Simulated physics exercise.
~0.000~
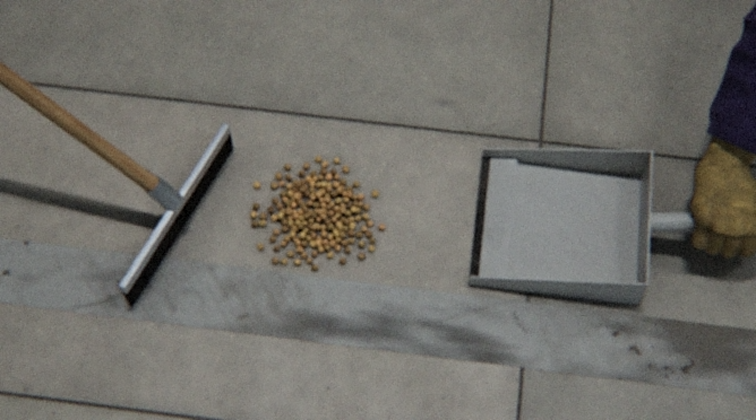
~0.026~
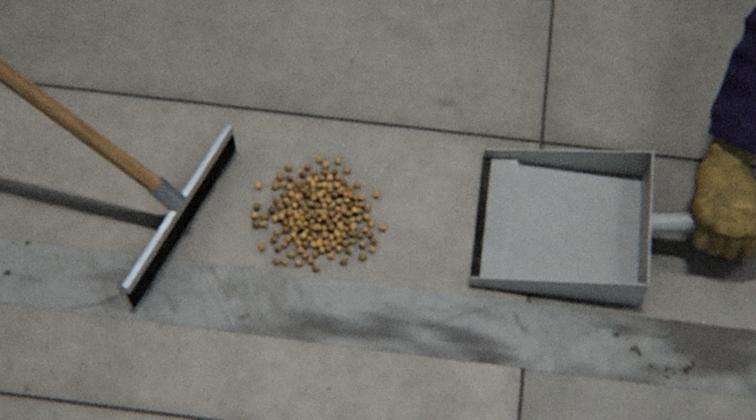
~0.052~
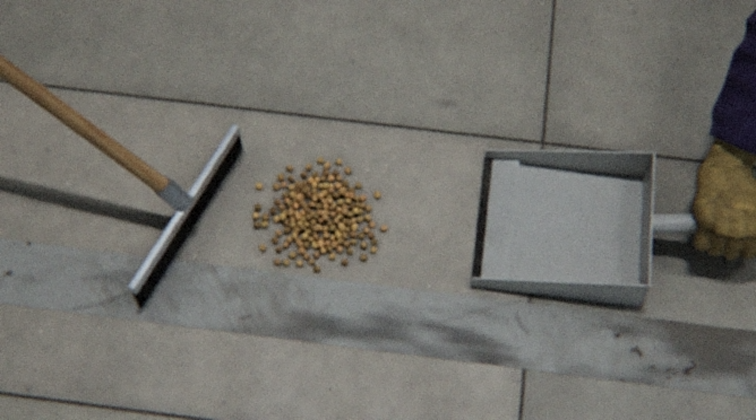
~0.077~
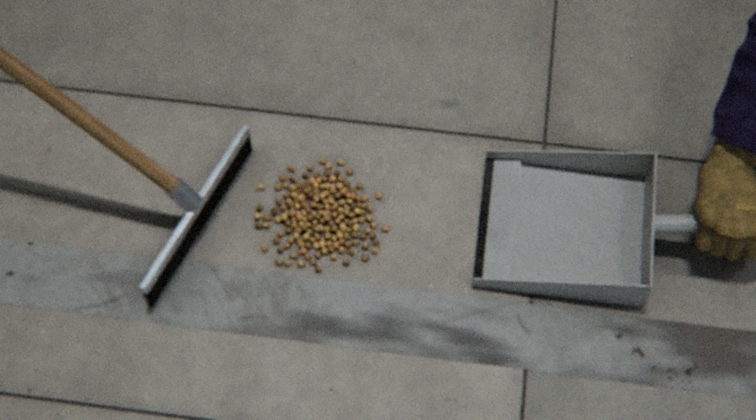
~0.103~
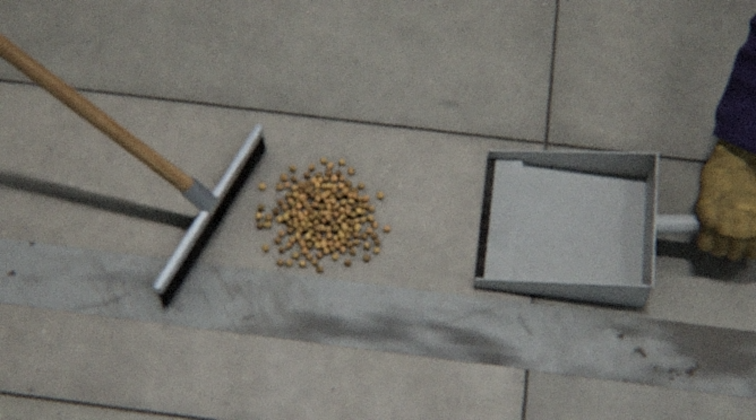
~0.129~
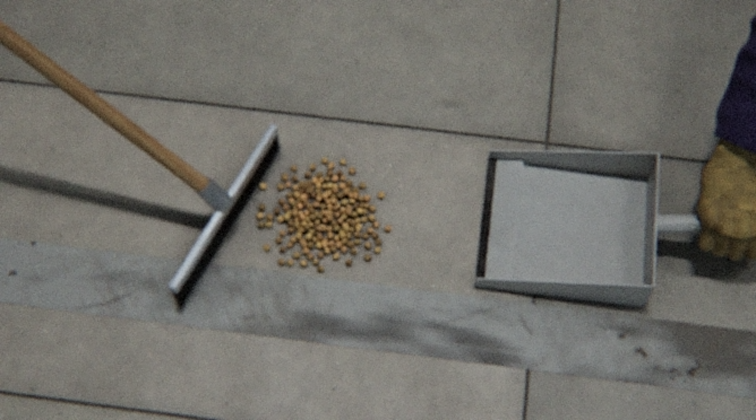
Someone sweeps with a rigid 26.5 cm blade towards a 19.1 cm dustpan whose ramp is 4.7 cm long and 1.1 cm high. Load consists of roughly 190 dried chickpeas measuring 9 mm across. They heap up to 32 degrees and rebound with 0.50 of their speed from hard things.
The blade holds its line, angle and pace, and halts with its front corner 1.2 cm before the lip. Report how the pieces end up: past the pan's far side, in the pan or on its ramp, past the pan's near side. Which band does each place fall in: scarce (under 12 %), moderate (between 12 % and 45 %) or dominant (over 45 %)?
Far side: Scarce; pan: Scarce; near side: Moderate.
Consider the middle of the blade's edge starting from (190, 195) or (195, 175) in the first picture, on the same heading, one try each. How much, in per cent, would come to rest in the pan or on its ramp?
I'd put it near 5 per cent for the first and near 0 per cent for the second.
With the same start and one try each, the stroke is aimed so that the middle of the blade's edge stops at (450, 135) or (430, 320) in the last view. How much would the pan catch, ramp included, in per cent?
Some 0 and 20 per cent.
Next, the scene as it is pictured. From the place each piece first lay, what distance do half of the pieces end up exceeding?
Roughly 20 cm.
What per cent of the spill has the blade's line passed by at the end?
I'd put it near 0 in a hundred.
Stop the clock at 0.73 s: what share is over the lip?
So far, roughly 10 per cent.
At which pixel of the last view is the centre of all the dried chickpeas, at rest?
Centre at rest: Approx. (467, 241) px.
Then, at 0.33 s, middle of the blade 20 cm from the lip; 0 % over the lip, far side 0 %, near side 10 %.
Then, at 0.47 s, middle of the blade 10 cm from the lip; 0 % over the lip, far side 0 %, near side 20 %.
Then, at 0.73 s, middle of the blade 6 cm from the lip; 10 % over the lip, far side 0 %, near side 25 %.
By 1.4 s all is still; far side 0 %, pan 10 %, near side 25 %, in front of the lip or behind the blade 65 %.
